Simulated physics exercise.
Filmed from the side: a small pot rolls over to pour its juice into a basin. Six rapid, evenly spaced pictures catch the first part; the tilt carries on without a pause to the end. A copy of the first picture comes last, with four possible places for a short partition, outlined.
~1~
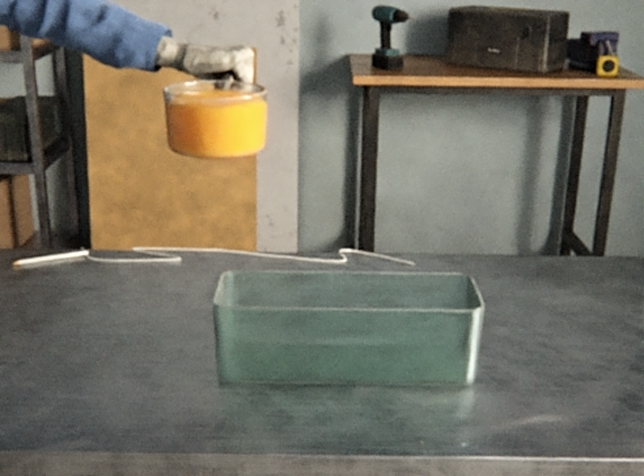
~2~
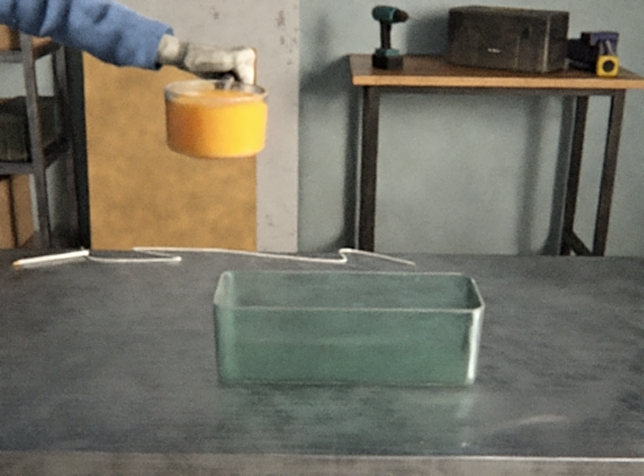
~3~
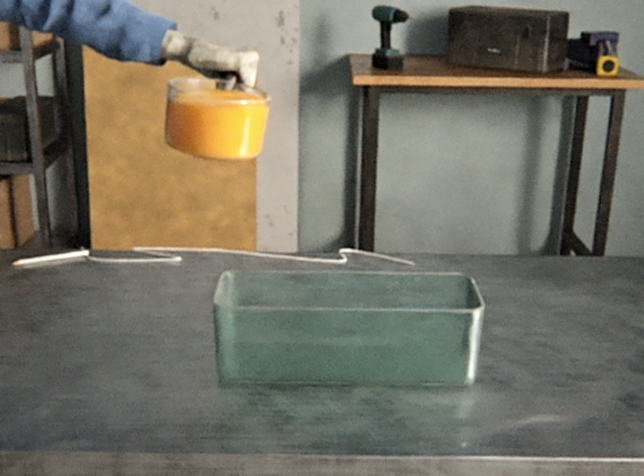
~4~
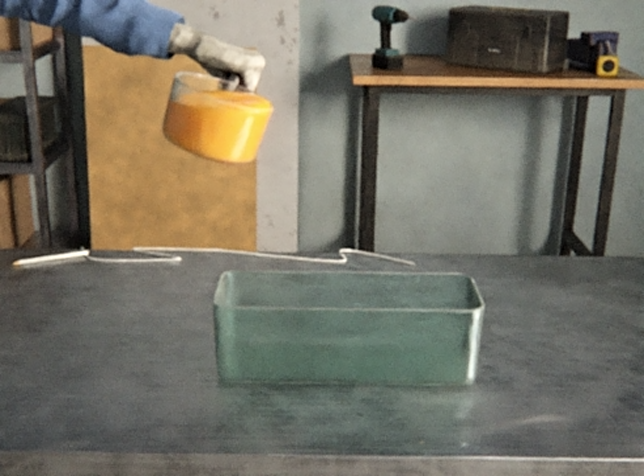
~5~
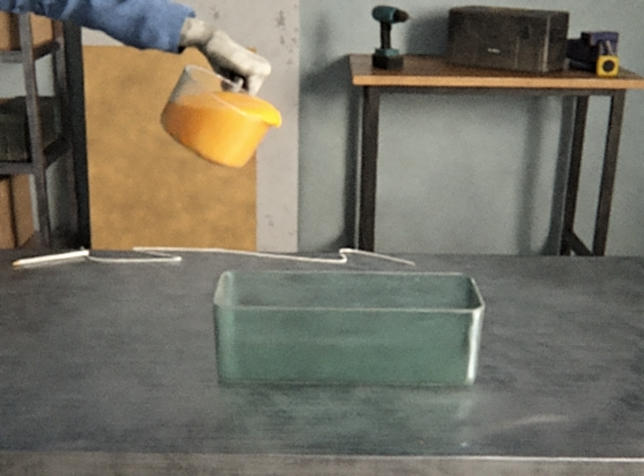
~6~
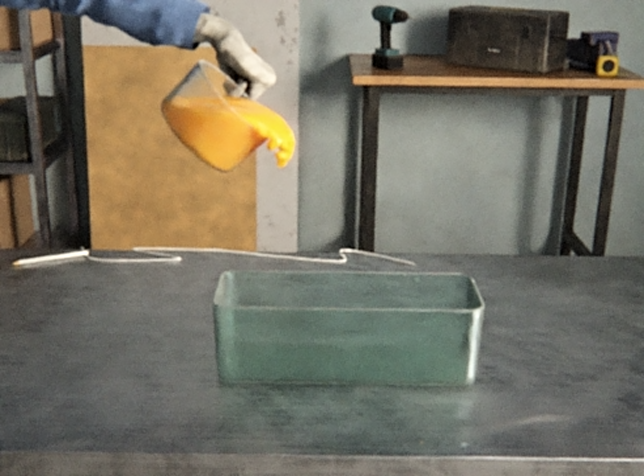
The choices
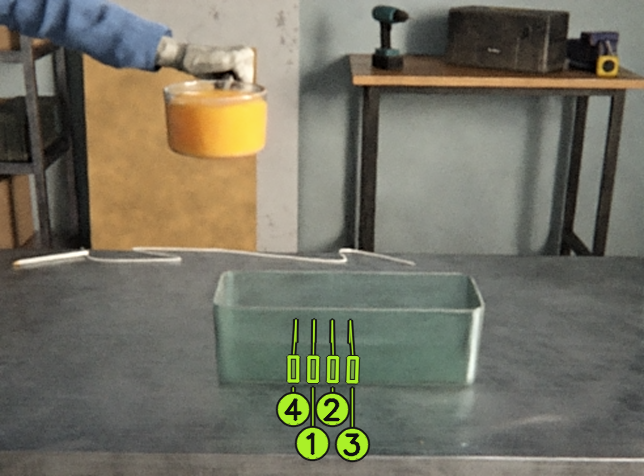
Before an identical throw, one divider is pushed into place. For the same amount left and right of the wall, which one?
Choose 2.
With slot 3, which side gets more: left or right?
The left one.
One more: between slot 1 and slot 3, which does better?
The answer is 1.
On the marked copy, 1 at (312, 387); 2 at (332, 387); 3 at (352, 388); 4 at (293, 387).
If 1 is chosen, about 32 % ends left of the wall and 65 % right of it; 3 % is lost outside.
If 2 is chosen, about 48 % ends left of the wall and 48 % right of it; 4 % is lost outside.
If 3 is chosen, about 77 % ends left of the wall and 18 % right of it; 6 % is lost outside.
If 4 is chosen, about 23 % ends left of the wall and 75 % right of it; 3 % is lost outside.
